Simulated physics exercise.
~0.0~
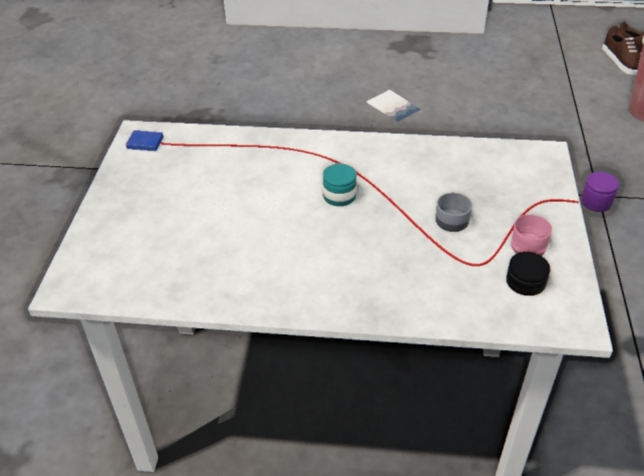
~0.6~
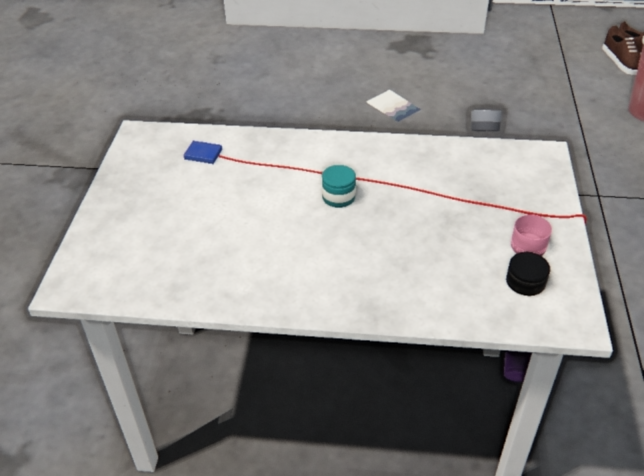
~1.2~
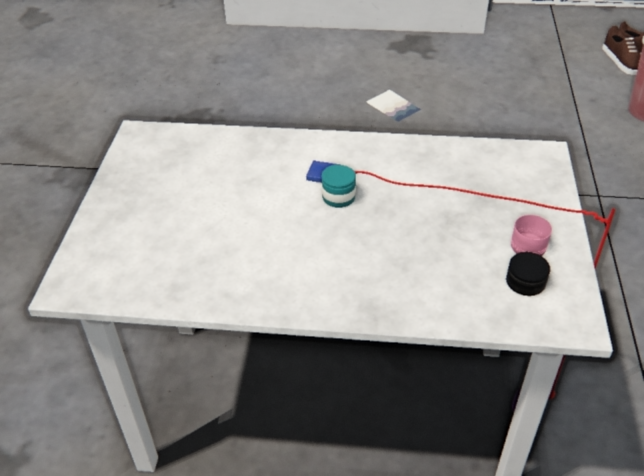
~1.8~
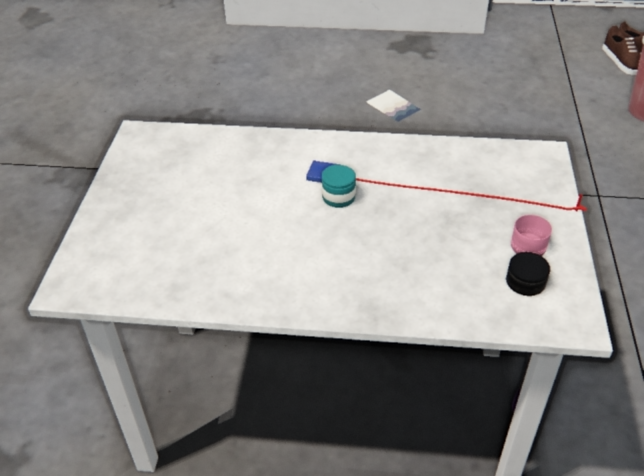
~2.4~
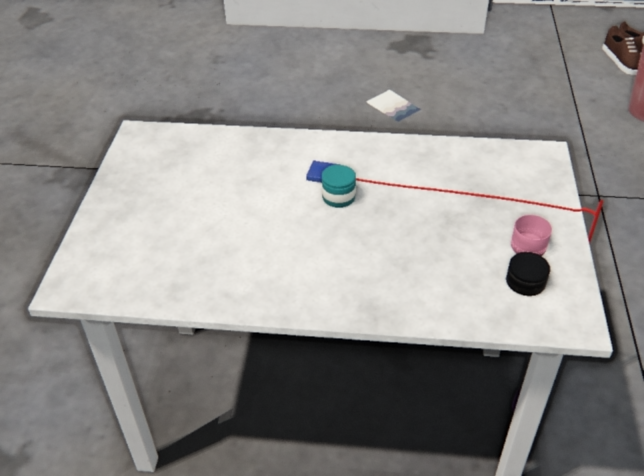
A purple speaker falls off the table, its red cable dragging a blue phone right and sweeping a grey mug off.
